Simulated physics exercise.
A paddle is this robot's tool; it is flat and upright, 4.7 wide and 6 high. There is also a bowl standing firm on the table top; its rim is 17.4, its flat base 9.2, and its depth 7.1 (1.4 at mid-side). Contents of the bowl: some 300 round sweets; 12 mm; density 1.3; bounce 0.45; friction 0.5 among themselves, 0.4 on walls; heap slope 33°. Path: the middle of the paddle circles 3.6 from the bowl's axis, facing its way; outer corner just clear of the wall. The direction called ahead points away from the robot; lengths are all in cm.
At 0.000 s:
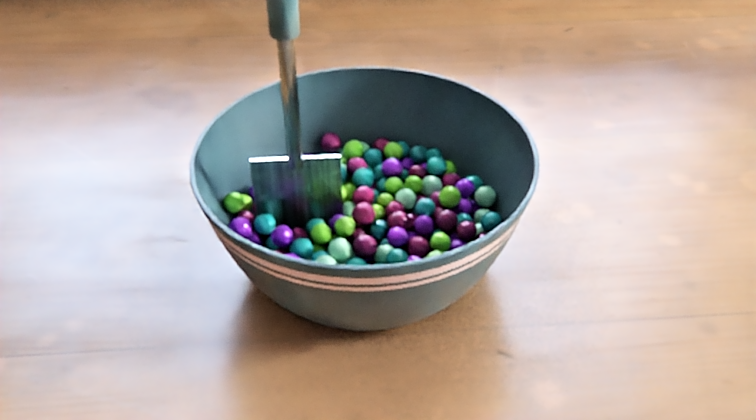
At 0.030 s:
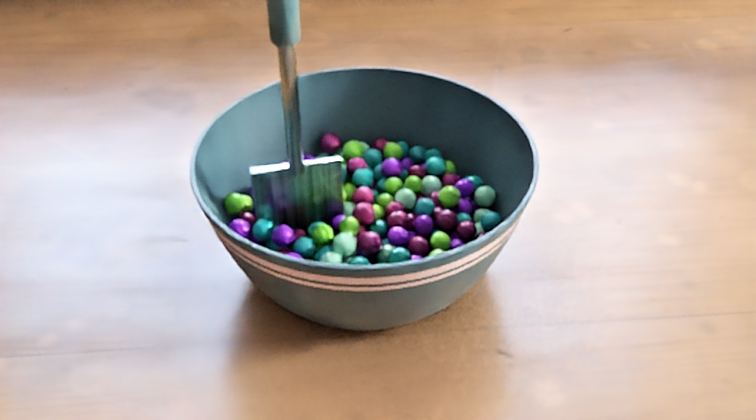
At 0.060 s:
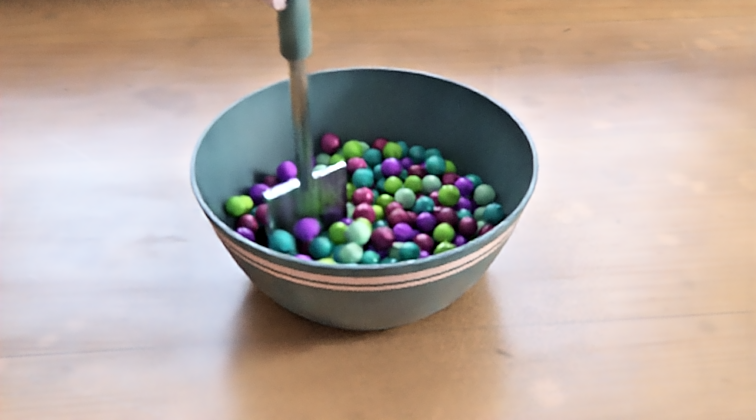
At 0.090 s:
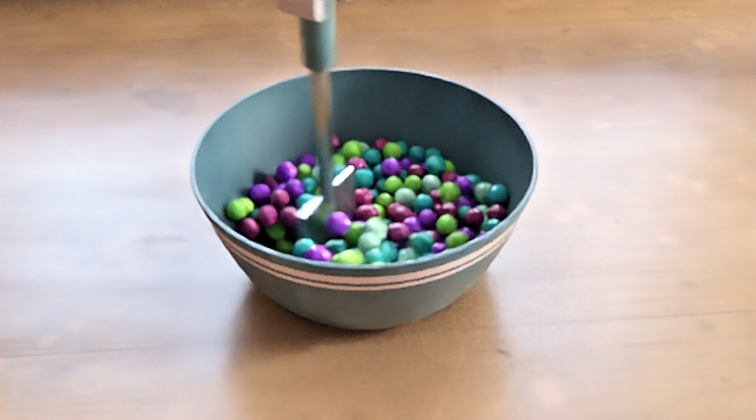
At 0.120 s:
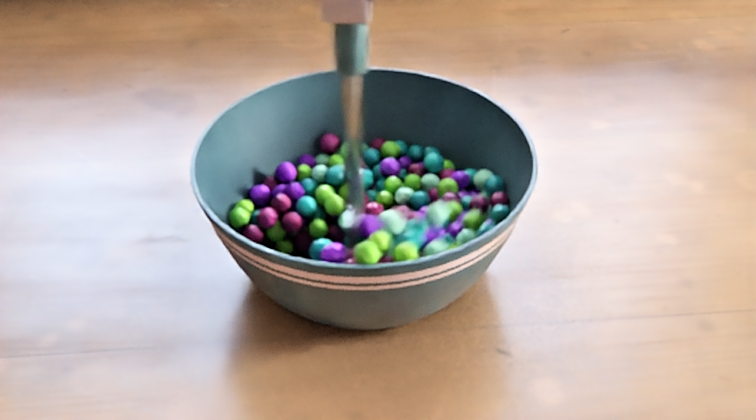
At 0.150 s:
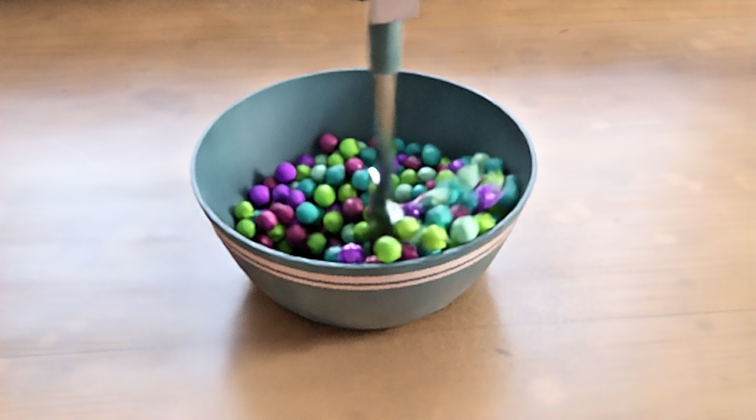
In a grey-green bowl on a table, a paddle sweeps rightward through colourful round sweets.
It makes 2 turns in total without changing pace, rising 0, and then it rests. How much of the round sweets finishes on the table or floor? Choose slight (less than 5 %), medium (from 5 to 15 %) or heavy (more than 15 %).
The share is heavy.
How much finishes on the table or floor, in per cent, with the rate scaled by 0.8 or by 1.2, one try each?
It would be about 15 and 30 percent respectively.
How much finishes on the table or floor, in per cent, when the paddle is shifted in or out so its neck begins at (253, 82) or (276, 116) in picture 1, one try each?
Roughly 10 and 40 per cent.
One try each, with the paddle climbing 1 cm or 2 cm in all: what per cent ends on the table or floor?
Some 25 and some 15 per cent.
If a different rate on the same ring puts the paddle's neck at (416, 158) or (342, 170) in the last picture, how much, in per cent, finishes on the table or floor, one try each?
It comes to close to 40 per cent and close to 10 per cent.
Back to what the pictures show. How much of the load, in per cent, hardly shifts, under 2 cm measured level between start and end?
I'd guess close to 5 percent of the load.
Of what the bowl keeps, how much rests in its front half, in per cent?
Close to 65 in a hundred.
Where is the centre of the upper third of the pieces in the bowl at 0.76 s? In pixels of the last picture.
Centre, approx.: (404, 113).
After 0.45 s, 343° round, highest piece 9 above the table; 268 in the bowl, 23 on the table or floor, 6 in flight or on the tool.
After 0.76 s, 224° round, highest piece 11 above the table; 246 in the bowl, 44 on the table or floor, 7 in flight or on the tool.
After 1.11 s, 0° round, highest piece 7 above the table; 221 in the bowl, 75 on the table or floor, 1 in flight or on the tool.
After 1.81 s, 0° round, highest piece 7 above the table; 221 in the bowl, 76 on the table or floor.
At rest, 221 in the bowl, 76 on the table or floor. That is 26 % on the table or floor.
